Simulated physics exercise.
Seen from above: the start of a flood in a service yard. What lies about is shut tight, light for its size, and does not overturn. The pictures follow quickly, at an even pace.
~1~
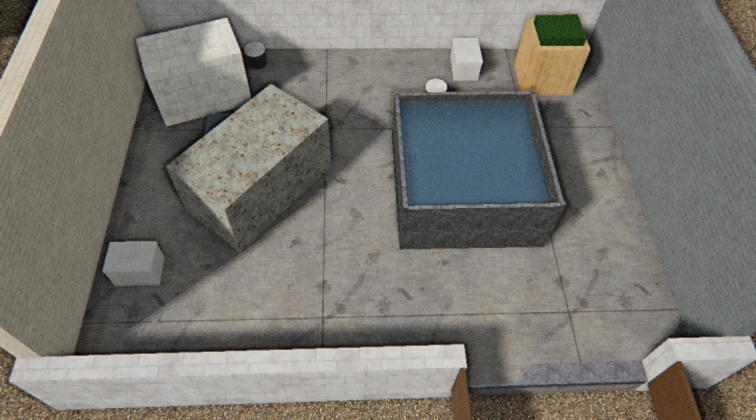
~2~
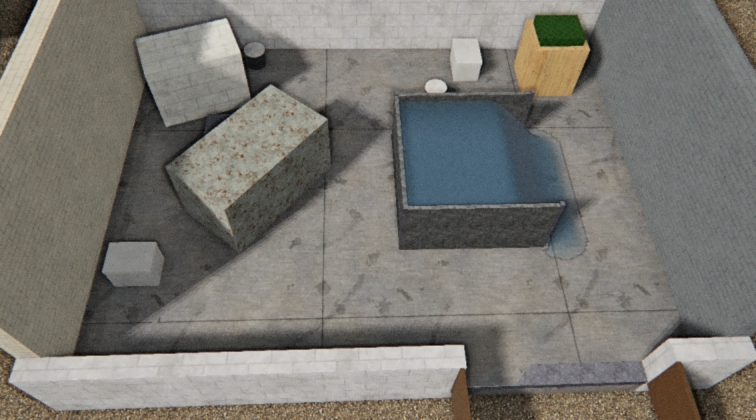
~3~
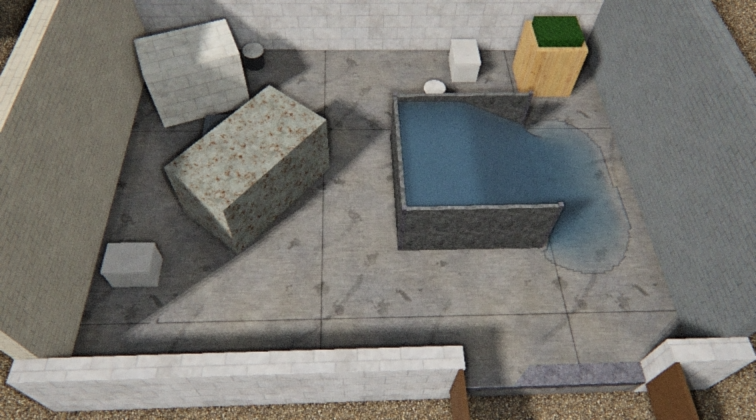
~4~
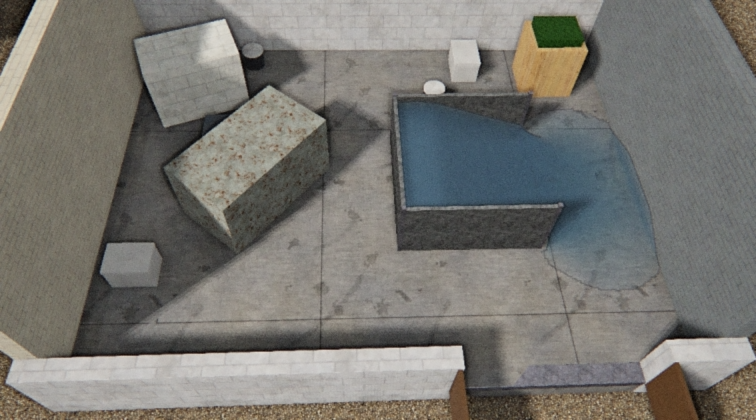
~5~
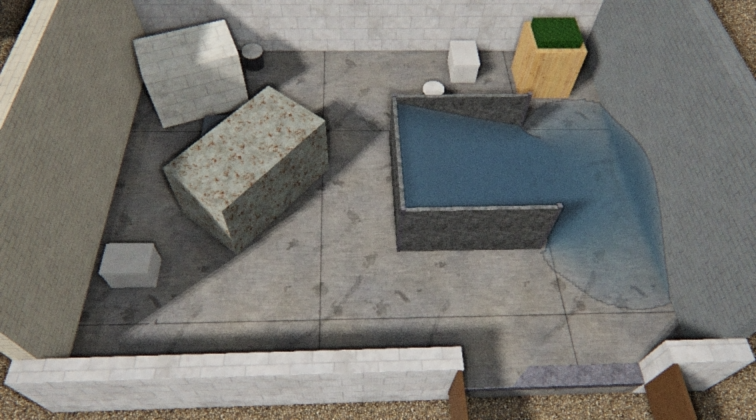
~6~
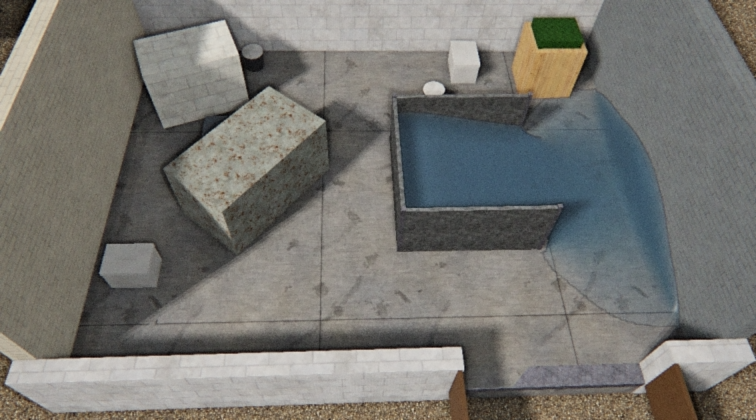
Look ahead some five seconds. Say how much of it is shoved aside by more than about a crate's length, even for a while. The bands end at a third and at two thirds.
That comes to from one to two thirds.
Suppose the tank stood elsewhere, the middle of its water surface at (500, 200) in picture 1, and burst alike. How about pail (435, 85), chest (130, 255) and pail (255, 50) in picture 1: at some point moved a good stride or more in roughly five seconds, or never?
In turn: Yes, less than that, that far or more.
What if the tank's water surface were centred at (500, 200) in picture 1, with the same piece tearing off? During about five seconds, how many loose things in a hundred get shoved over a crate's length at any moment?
Some 60 per cent.
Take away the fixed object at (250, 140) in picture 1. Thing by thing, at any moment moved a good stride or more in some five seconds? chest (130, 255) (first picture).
Answer: Under that.
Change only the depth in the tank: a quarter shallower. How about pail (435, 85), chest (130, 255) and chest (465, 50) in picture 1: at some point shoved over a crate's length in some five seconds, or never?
As listed: Yes, less than that, pushed that far.
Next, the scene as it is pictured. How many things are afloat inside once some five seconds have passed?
0 of them.
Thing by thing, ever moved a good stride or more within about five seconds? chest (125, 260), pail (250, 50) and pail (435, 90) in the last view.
One after the other: Not that far, moved that far, swept aside.
A moment on, 0 of 5 are well off their spots; 0 afloat.
Next, 0 of 5 are well off their spots; 0 afloat.
Later, 2 of 5 are well off their spots; 0 afloat.
In the end, 3 of 5 are well off their spots, and 3 have been at some point; 0 afloat.
